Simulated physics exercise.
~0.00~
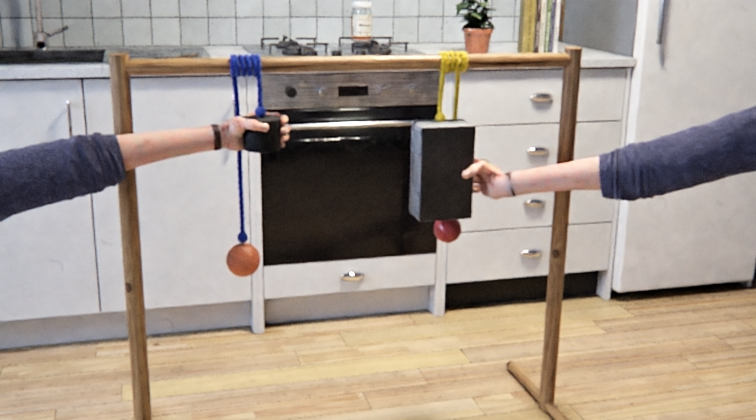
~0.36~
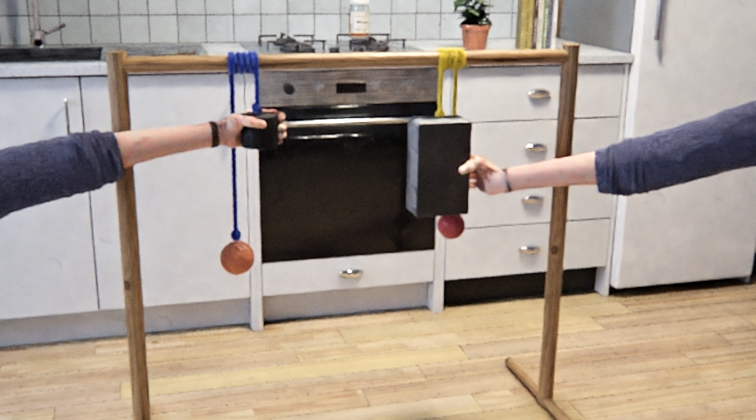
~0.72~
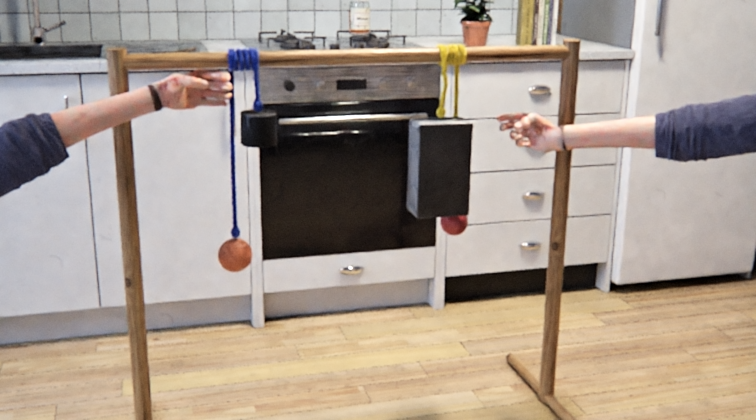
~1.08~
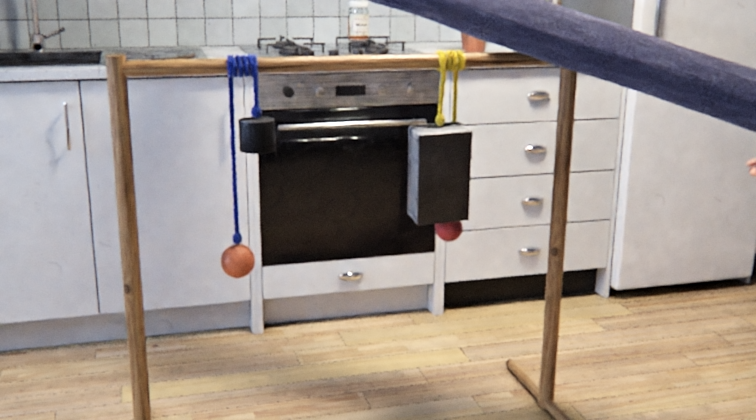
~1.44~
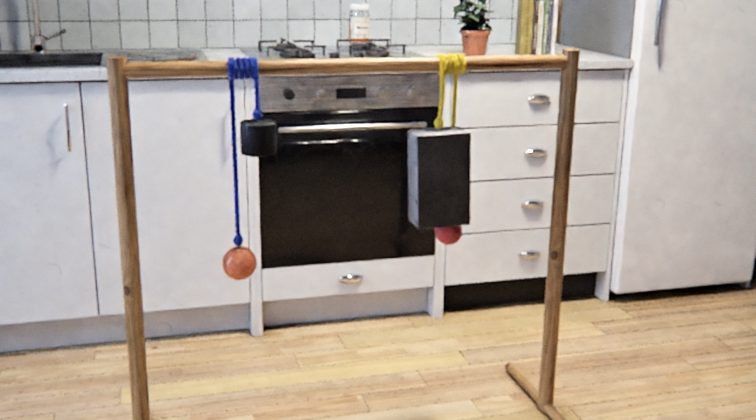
Kitchen, two hands letting go of a small black object and a grey case roped over a wooden bar, both staying hanging.
